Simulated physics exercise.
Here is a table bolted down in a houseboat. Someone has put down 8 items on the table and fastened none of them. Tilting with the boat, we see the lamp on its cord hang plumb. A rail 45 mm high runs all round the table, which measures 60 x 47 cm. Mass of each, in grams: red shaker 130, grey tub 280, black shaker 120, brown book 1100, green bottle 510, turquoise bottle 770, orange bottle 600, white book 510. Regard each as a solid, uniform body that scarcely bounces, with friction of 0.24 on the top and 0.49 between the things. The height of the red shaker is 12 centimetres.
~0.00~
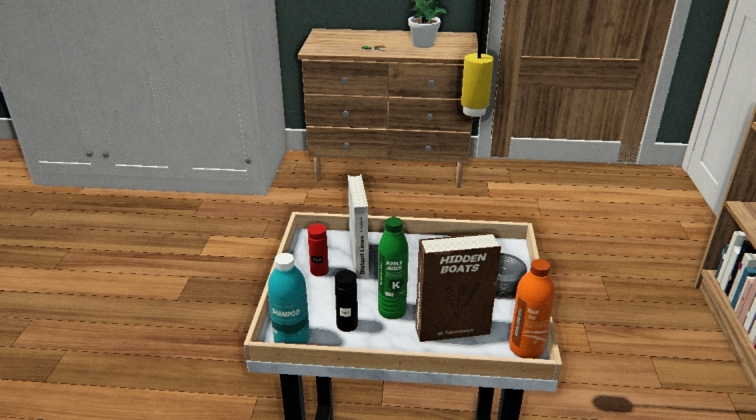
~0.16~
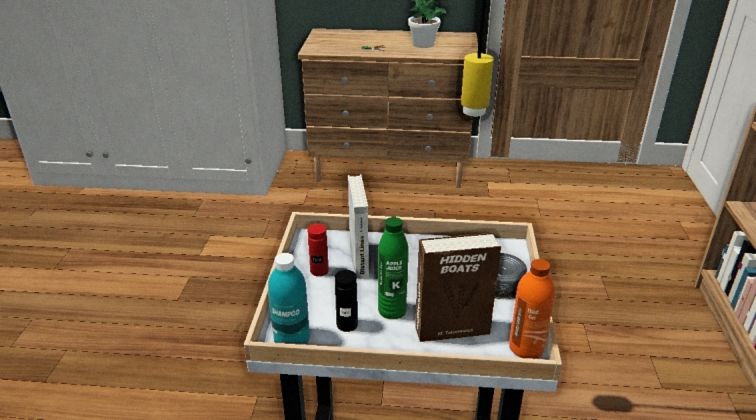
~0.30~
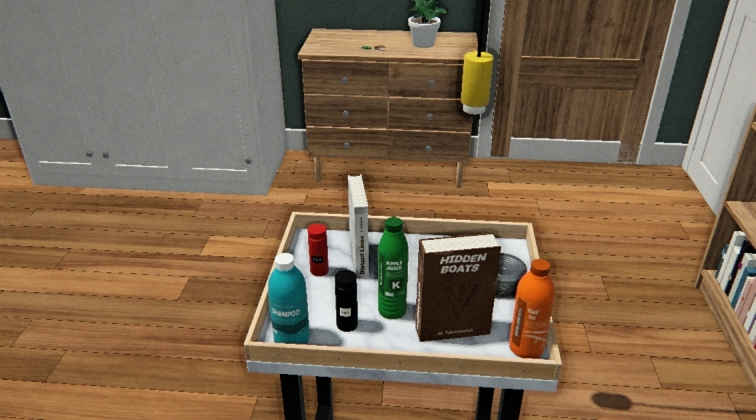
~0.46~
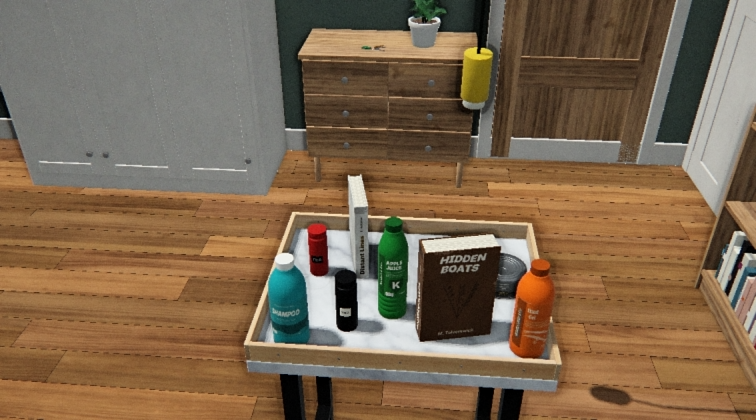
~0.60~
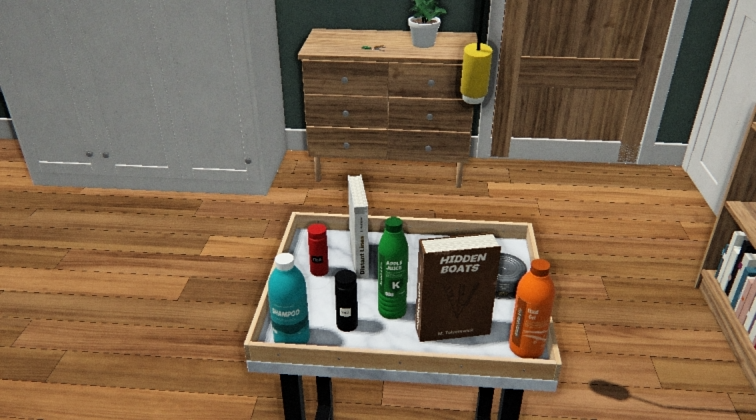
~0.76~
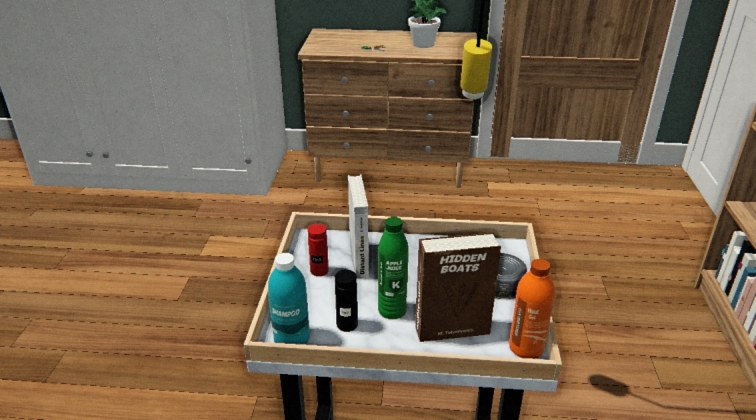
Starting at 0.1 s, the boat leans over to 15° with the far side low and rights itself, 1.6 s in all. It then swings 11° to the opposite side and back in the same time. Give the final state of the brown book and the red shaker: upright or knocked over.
Final state - brown book knocked over, red shaker upright.
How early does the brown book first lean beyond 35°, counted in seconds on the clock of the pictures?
At about 1.2 s.
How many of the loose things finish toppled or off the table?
That comes to 1.
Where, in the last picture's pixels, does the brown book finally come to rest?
It settles at around (433, 259).
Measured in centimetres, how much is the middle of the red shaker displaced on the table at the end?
Roughly 2 cm.
After 1.06 s, boat heeled 14°, far side down; brown book tipped 15° from how it sat near (452, 278).
After 1.26 s, boat heeled 9°, far side down; brown book on its side near (439, 272); red shaker slid 2 cm near (319, 246); white book slid 2 cm.
After 1.46 s, boat heeled 3°, far side down; brown book on its side near (433, 261); red shaker slid 2 cm near (319, 246); white book slid 2 cm.
At rest (3.8 s), tipped over on the table, brown book; the other 7 in place, give or take 5 cm. In the last view, brown book near (433, 259), red shaker near (319, 246).
